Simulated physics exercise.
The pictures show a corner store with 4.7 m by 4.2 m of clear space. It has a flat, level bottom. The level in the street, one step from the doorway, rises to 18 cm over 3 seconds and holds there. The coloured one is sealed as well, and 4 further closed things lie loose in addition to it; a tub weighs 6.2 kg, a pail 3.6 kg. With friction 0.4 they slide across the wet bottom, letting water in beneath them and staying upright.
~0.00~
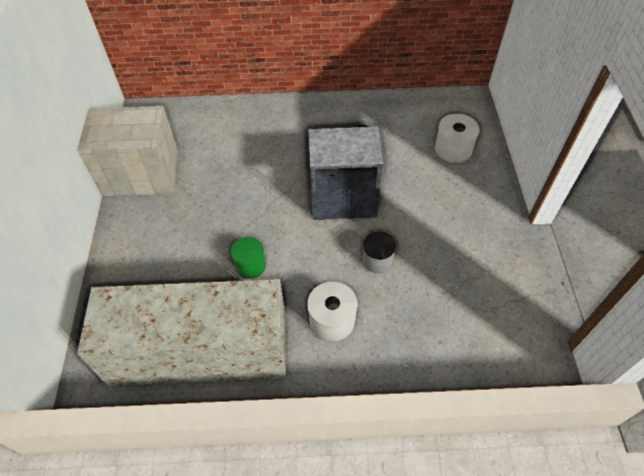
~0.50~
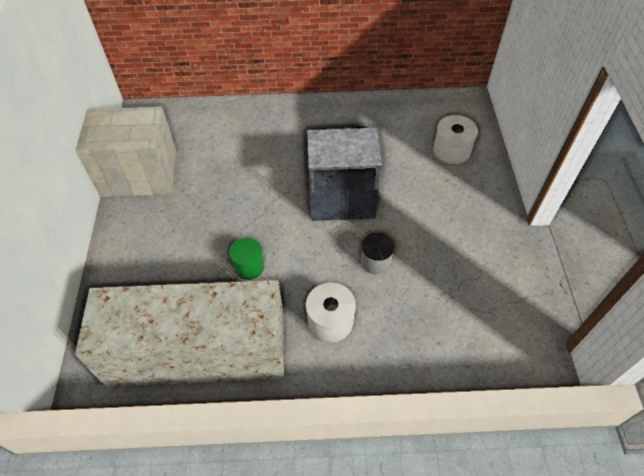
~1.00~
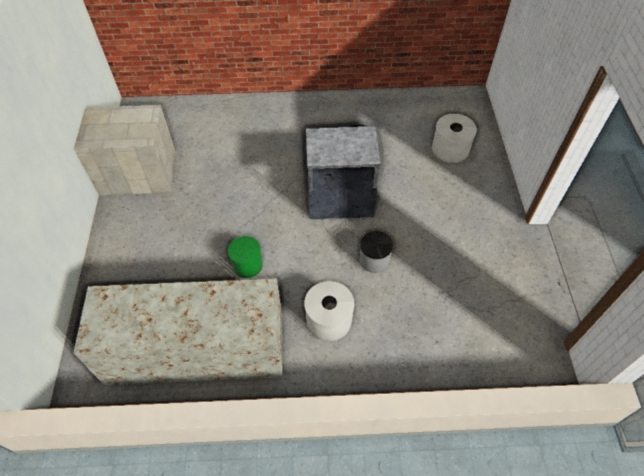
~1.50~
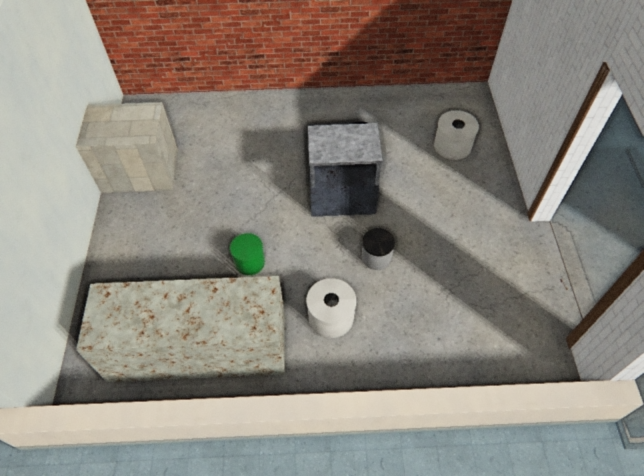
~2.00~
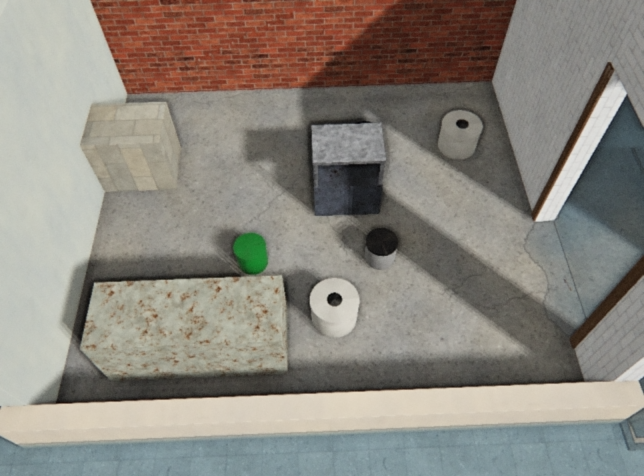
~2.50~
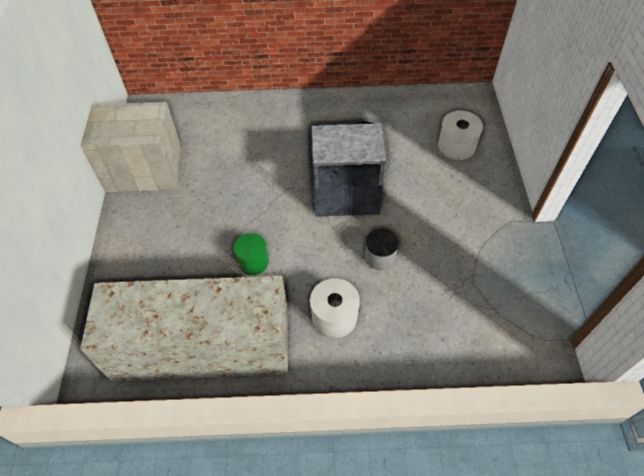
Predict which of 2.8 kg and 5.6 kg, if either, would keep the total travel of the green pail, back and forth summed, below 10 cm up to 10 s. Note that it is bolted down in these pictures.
Both options fail.
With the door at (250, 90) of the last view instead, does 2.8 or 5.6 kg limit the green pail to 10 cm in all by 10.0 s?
Short version: Neither mass is sufficient.
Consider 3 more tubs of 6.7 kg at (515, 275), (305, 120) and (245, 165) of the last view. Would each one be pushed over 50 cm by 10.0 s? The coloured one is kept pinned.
First: Beyond the limit; second: Inside the limit; third: Beyond the limit.
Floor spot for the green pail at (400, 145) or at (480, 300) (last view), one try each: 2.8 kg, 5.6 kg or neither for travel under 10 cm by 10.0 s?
Only the heavy mass does it, then neither mass does it.
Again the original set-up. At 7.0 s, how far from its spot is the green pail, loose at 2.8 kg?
Roughly 150 cm.
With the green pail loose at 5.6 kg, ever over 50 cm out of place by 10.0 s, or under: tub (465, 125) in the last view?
Verdict for this one: Under half a metre.
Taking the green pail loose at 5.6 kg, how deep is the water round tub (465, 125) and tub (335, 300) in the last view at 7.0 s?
Depths: Near 1 cm, then near 7 cm.
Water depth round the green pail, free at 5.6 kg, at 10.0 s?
10 cm, roughly.
After 3.5 s the green pail would be 0 cm from its start with 2.8 kg and 0 cm from its start with 5.6 kg; 0 cm of water round it then.
After 4.5 s the green pail would be 0 cm from its start with 2.8 kg and 0 cm from its start with 5.6 kg; 2 cm of water round it then.
After 7.0 s the green pail would be 155 cm from its start with 2.8 kg and 75 cm from its start with 5.6 kg; 4 cm of water round it then.
After 10.0 s the green pail would be 164 cm from its start with 2.8 kg and 118 cm from its start with 5.6 kg; 10 cm of water round it then.
